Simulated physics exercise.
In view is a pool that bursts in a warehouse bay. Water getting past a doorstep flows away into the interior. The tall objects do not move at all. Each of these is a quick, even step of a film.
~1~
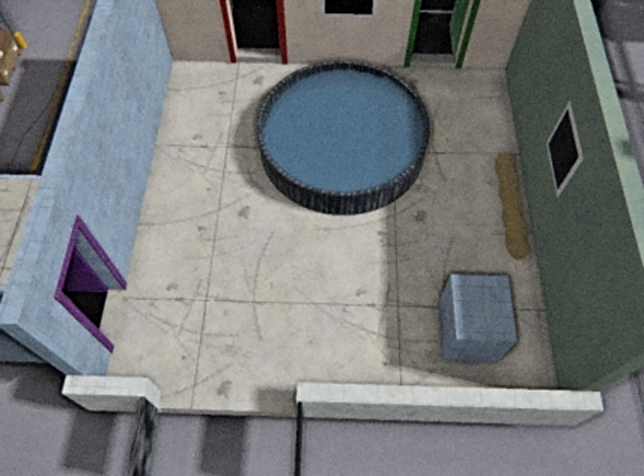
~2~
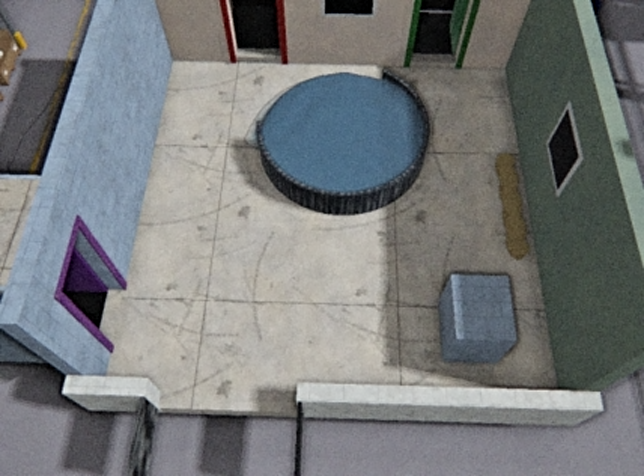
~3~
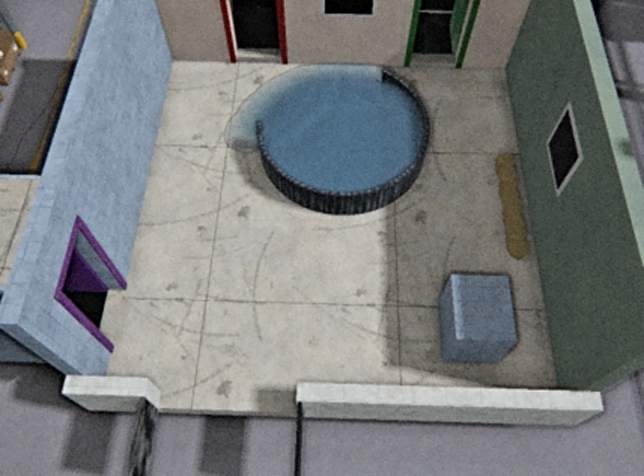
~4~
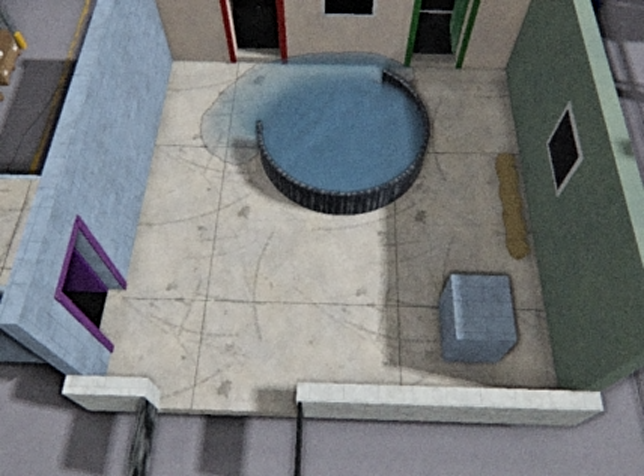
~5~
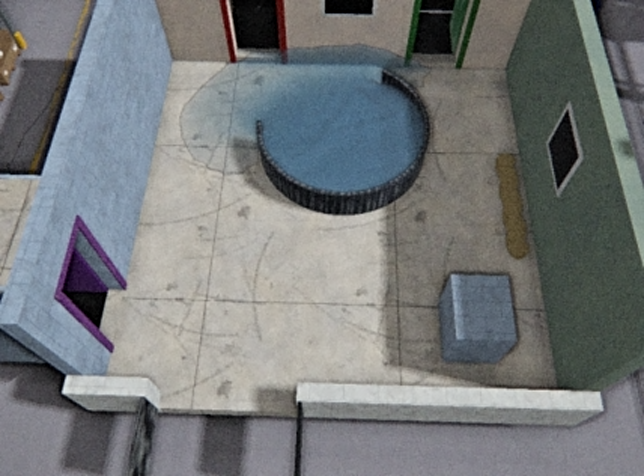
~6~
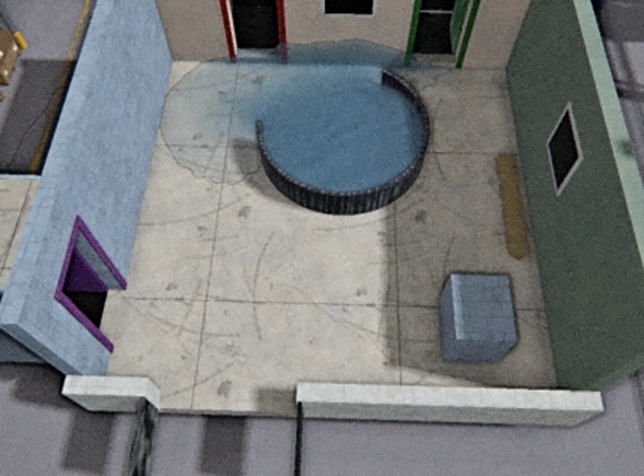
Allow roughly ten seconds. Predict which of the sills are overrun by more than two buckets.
The purple door is overrun, the green door is not overrun, the red door is overrun.
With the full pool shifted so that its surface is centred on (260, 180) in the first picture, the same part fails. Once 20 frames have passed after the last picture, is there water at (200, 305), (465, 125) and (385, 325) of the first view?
In turn: Under water, under water, no water.
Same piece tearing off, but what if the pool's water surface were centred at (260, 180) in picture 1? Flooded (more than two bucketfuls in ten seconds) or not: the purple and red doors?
Purple door: Falls short; red door: Overshoots.
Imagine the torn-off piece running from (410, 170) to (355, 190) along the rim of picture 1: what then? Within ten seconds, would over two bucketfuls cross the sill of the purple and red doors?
Looking at the doors, the purple door overshoots the limit while the red door misses the threshold.
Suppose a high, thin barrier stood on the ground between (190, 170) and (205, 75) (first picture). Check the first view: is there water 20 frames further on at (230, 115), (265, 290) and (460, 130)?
Reading them off in sequence: Swamped, swamped, swamped.
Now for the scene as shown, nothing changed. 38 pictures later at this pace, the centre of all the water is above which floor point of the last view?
Around pixel (306, 174).
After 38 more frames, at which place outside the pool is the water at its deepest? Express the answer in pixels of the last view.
Look close to (104, 389).
A moment on, water covers 25 % of the floor; the purple door not reached, the green door under two buckets in, the red door under two buckets in.
Next, water covers 30 % of the floor; the purple door not reached, the green door under two buckets in, the red door over two buckets in.
Then, water covers 55 % of the floor; the purple door wet at the sill, nothing in, the green door under two buckets in, the red door far over two buckets in.
Later, water covers 90 % of the floor; the purple door under two buckets in, the green door under two buckets in, the red door far over two buckets in.
In the end, water covers 95 % of the floor; the purple door over two buckets in, the green door under two buckets in, the red door far over two buckets in.
